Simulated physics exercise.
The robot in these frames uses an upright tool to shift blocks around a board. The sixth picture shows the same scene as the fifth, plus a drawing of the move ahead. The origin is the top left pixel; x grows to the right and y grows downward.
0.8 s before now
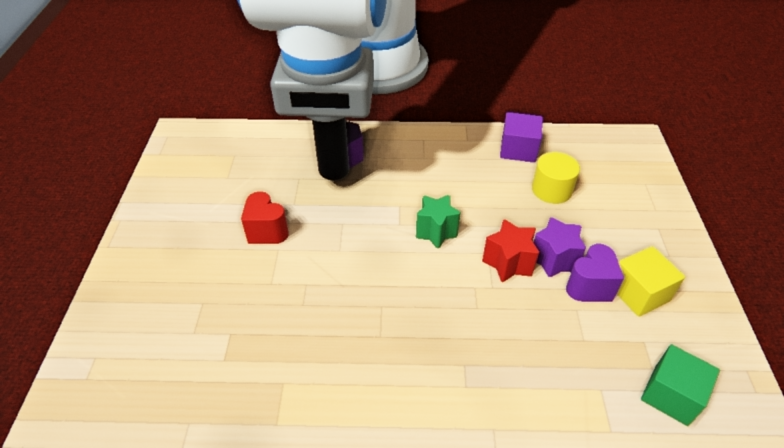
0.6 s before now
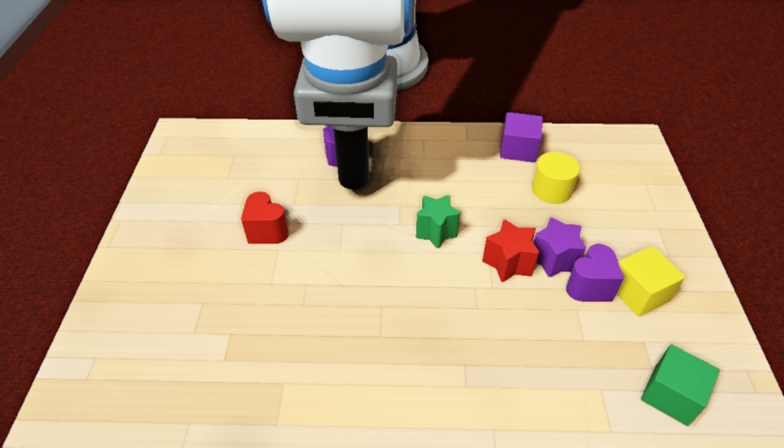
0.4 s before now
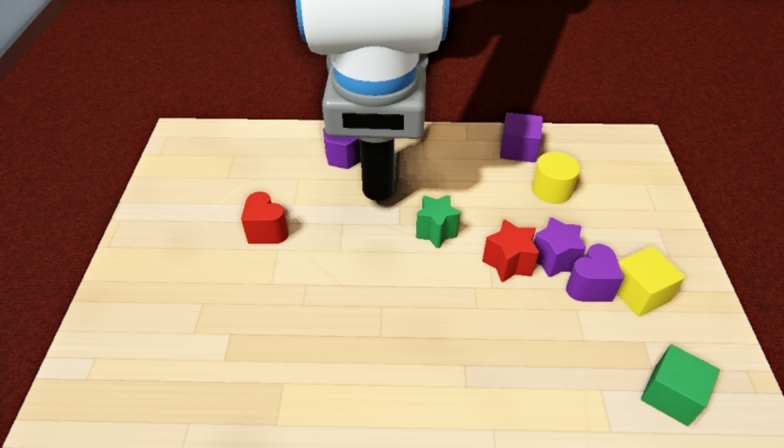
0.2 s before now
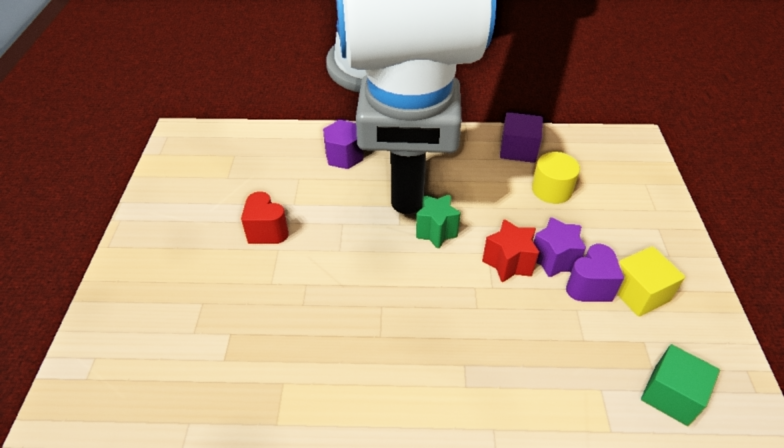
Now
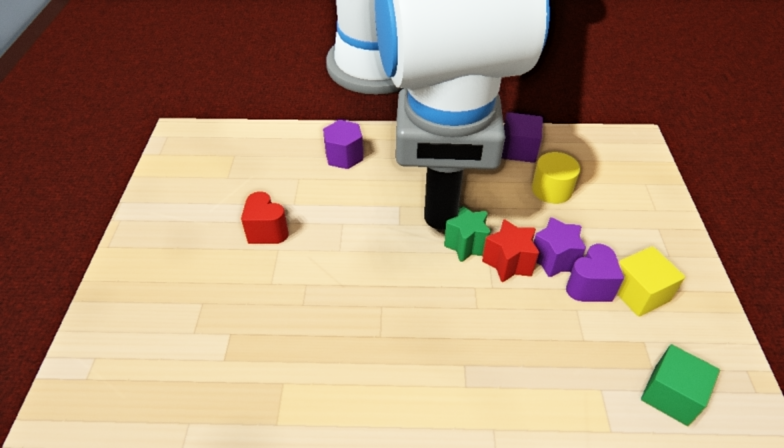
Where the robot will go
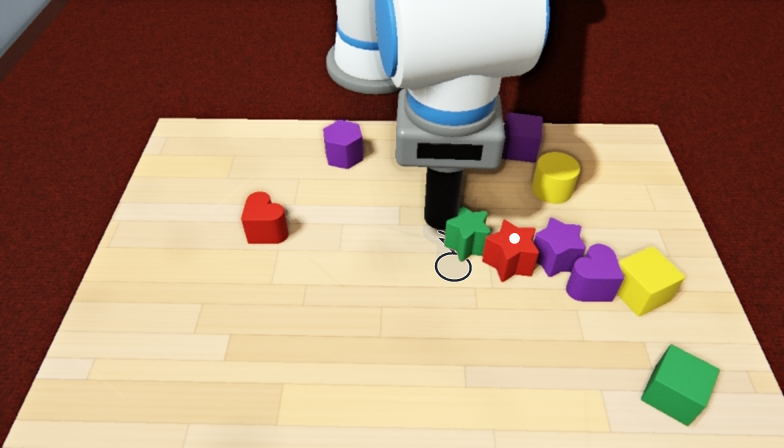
At first, a robot arm holds its upright black tool near the back of a wooden board scattered with red, green, purple and yellow blocks. The tool moves right and toward the viewer, reaching the green star, then pushes it a short way right, close beside the red star.
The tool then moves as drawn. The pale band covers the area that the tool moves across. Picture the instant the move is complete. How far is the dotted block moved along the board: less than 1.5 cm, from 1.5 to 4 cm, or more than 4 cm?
That one ends up 1.5 to 4 cm from where it is now.
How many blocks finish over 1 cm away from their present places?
Blocks that move over 1 cm: Two.
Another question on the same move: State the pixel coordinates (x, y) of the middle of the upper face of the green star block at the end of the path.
It should be at (490, 251) by then.
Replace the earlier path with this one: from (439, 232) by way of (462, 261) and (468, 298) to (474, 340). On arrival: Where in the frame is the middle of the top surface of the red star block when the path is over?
By then it is at (547, 260).
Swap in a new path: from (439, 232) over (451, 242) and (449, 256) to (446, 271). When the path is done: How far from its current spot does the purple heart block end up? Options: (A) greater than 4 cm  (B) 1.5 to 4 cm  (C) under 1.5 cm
Letter C.
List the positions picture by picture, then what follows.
The first frame shows tip of the tool (334, 172), middles of tops, green star block (438, 208), red star block (515, 238), purple star block (562, 235).
The second frame shows tool (354, 181), nothing pushed.
The third frame shows tool (378, 191), nothing pushed.
The fourth frame shows tool (407, 204), nothing pushed.
The fifth frame shows tool (440, 219), green star block (470, 221), red star block (515, 238), purple star block (562, 235).
The line goes from (439, 232) over (452, 240) and (454, 253) to (453, 267); the dot is on the red star block.
On the path given first. Halfway along, tool (455, 234); green star block (487, 237); red star block (526, 247), turned 35° anticlockwise.
At the end, tool (455, 254); green star block (490, 251), turned 15° anticlockwise; red star block (532, 254), turned 50° anticlockwise; purple star block unmoved.
